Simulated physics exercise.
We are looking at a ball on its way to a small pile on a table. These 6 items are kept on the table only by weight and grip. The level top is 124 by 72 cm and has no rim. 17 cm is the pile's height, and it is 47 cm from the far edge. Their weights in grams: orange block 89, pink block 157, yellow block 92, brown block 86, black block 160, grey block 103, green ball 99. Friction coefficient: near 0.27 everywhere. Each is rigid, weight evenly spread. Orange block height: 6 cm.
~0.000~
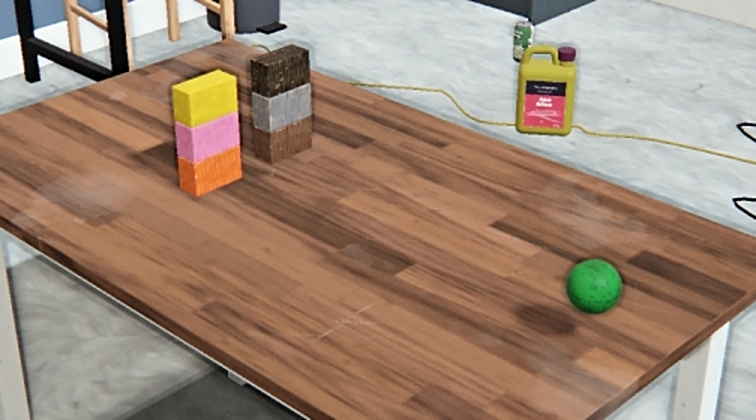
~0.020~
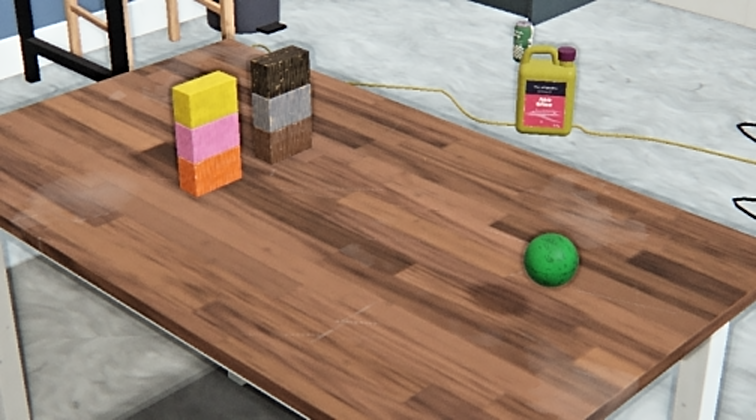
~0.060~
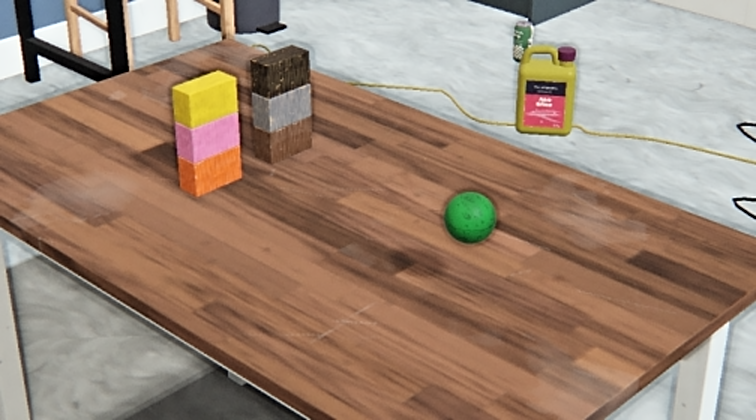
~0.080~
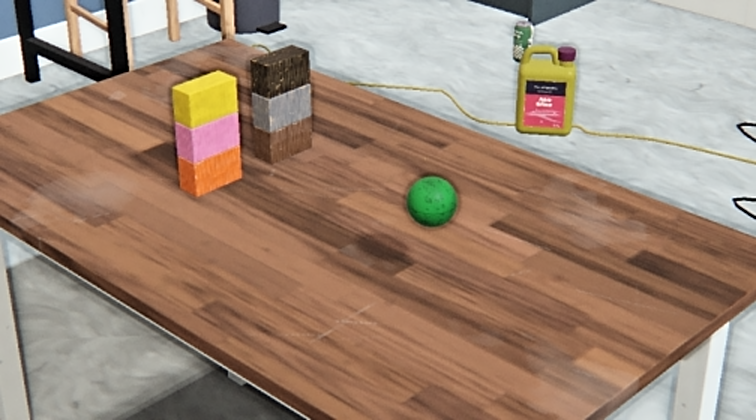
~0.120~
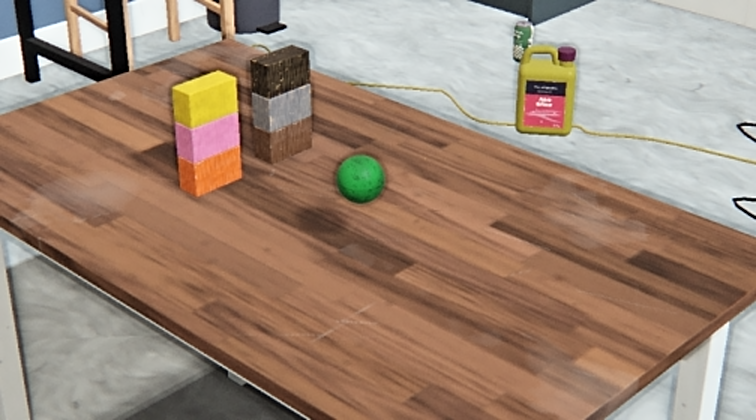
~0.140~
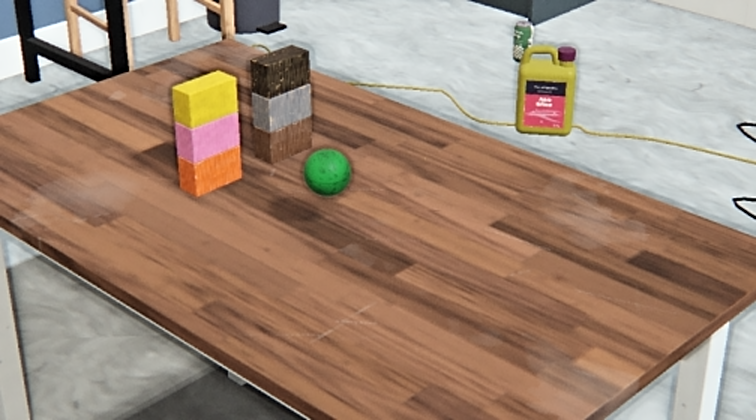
A green ball starts near the right side of a wooden table and moves left and toward the far side, across the surface. It steadily closes the gap to two short stacks of coloured blocks, which stay still, and is last seen just right of them, close to the brown block.
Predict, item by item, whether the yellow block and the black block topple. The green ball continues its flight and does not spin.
The yellow block does topple. The black block does not topple.
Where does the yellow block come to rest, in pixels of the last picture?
Rest point: Near (215, 171).
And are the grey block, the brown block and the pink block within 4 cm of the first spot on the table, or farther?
Grey block: Remains in place; brown block: Remains in place; pink block: Is displaced.
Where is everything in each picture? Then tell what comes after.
In the first picture, gap 62 cm; green ball (594, 287); yellow block (205, 99); black block (281, 71).
In the second picture, gap 56 cm; green ball (551, 261); brown block (283, 137).
In the third picture, gap 43 cm; green ball (470, 218); orange block (210, 167).
In the fourth picture, gap 37 cm; green ball (432, 202); brown block (283, 137).
In the fifth picture, gap 24 cm; green ball (361, 179); orange block (210, 167).
In the sixth picture, gap 17 cm; green ball (327, 173); yellow block (205, 100); black block (281, 72).
After 0.34 s, green ball near (217, 152); yellow block leaning 54° near (199, 127); pink block leaning 52°; orange block slid 17 cm.
After 0.44 s, green ball near (220, 147); yellow block on its side near (205, 160); pink block leaning 19°; orange block slid 25 cm.
At rest (1.2 s), tipped over on the table, yellow block; not toppled but over 4 cm from the start, orange block and pink block; the other 3 in place, give or take 4 cm. Seen from the same camera at the end, yellow block near (215, 171), black block near (281, 72).
